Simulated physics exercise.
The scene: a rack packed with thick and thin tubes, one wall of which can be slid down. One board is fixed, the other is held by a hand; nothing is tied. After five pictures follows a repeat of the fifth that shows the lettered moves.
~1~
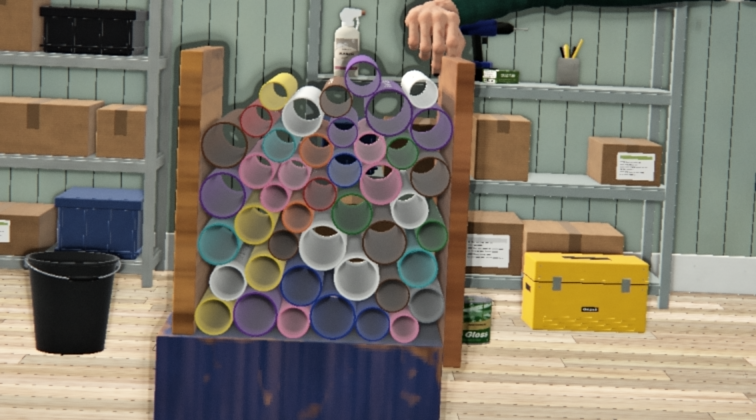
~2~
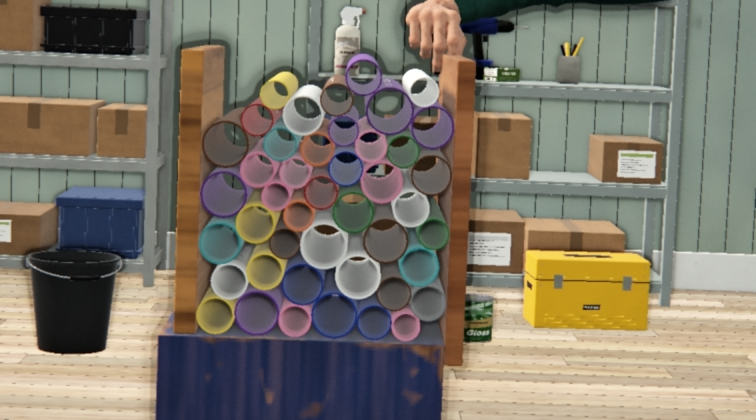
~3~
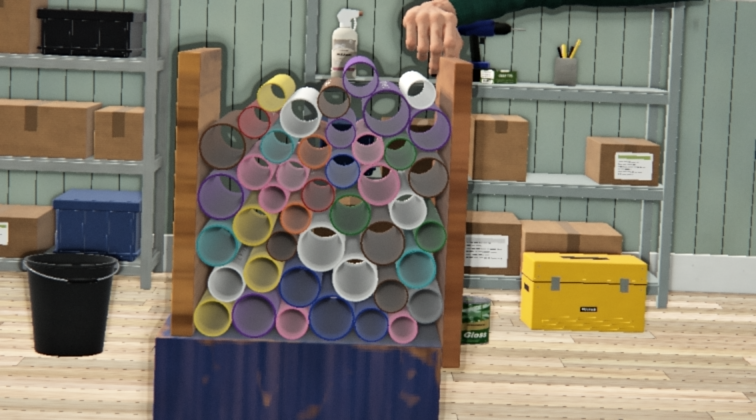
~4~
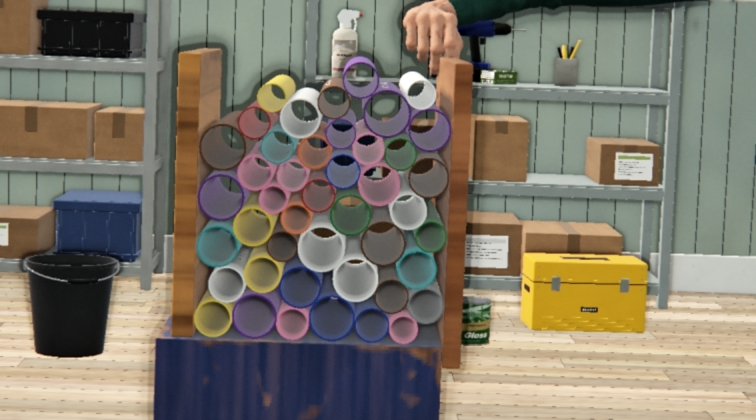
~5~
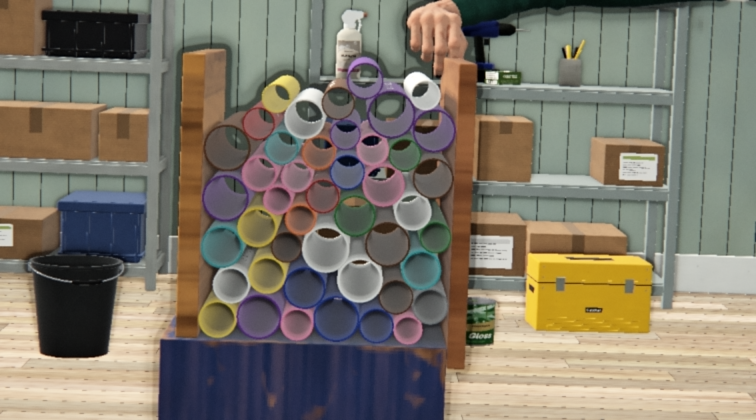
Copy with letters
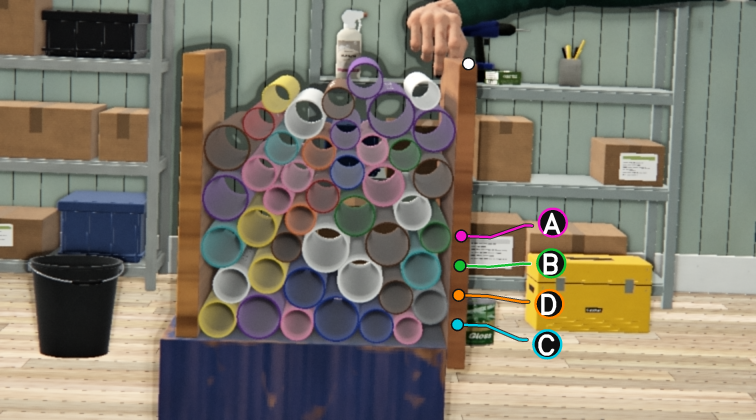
Colorful tubes sit stacked between two wooden boards, barely shifting, while a hand grips the right board.
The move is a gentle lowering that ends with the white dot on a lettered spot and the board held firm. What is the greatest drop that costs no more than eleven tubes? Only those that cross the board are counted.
Down to A.
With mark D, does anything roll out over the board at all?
Yes, at D.
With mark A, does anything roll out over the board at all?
Yes.
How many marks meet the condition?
One of the four.
On the marked copy, A at (461, 236); B at (460, 266); C at (457, 324); D at (459, 295); the white dot at (468, 64).
With A. Early on, top of the board (455, 142).
Further on, top of the board (451, 232).
At the end, top of the board (451, 234), about seven out over the board.
As for the rest, B more than eleven out over the board; C more than eleven out over the board; D more than eleven out over the board.
